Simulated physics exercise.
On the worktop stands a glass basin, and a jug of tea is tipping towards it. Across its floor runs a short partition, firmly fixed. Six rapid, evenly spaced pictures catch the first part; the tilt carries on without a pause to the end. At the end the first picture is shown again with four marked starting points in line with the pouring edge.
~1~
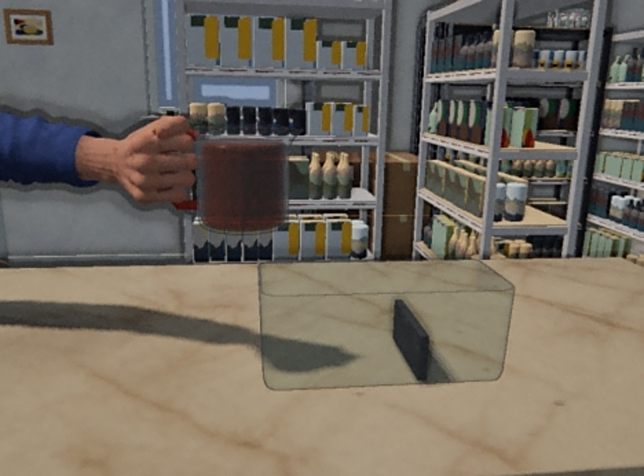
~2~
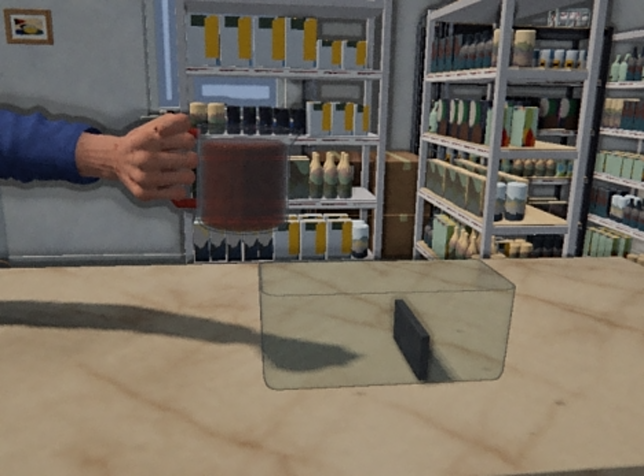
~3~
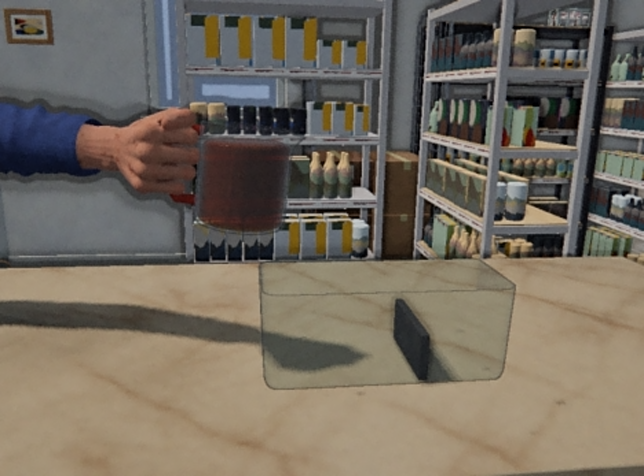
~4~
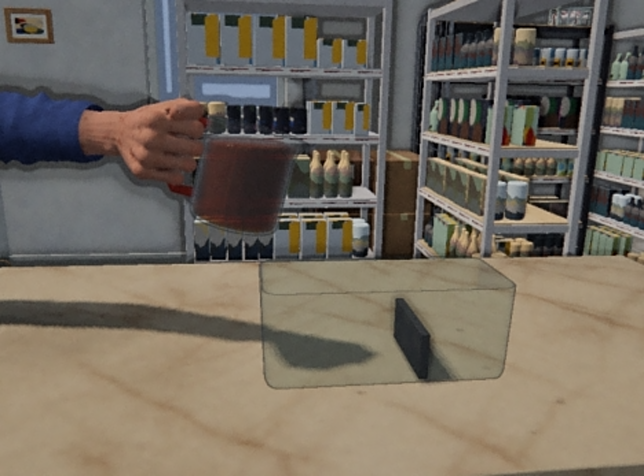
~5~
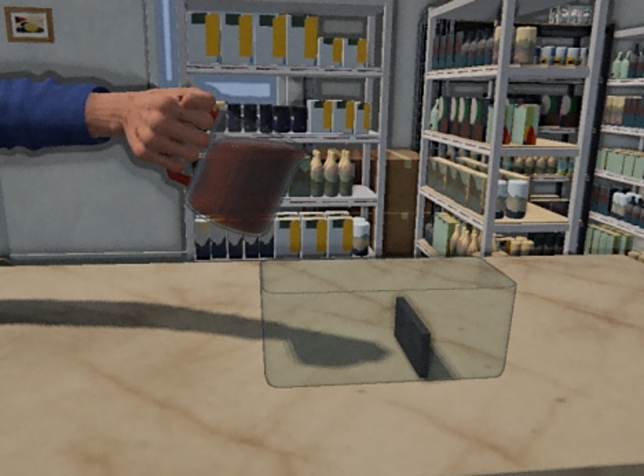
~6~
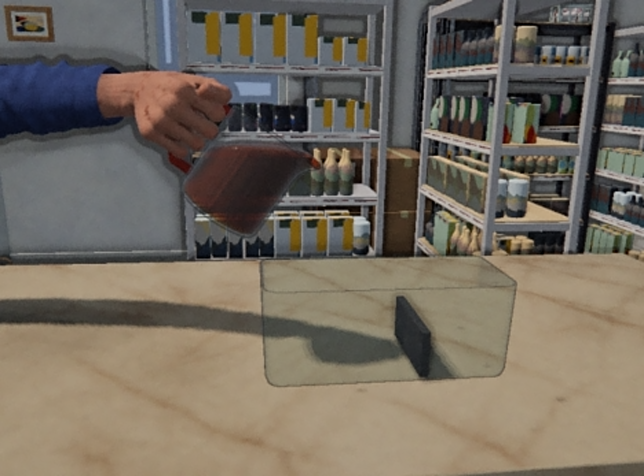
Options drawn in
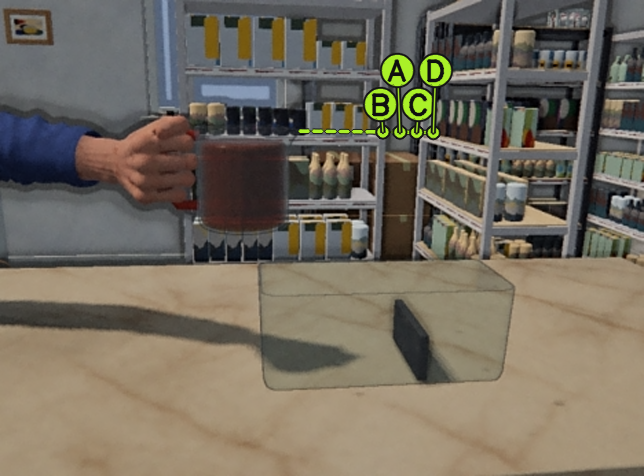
Jug of dark tea held upright by a hand, then tilting steadily rightward above a glass basin with a short partition.
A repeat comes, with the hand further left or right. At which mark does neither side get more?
Take B.
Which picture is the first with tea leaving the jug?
Picture 6.
On the marked copy, A at (399, 132); B at (382, 132); C at (416, 132); D at (433, 132).
With A, about 29 % ends left of the wall and 68 % right of it.
With B, about 50 % ends left of the wall and 48 % right of it.
With C, about 21 % ends left of the wall and 75 % right of it; 4 % is lost outside.
With D, about 25 % ends left of the wall and 73 % right of it.
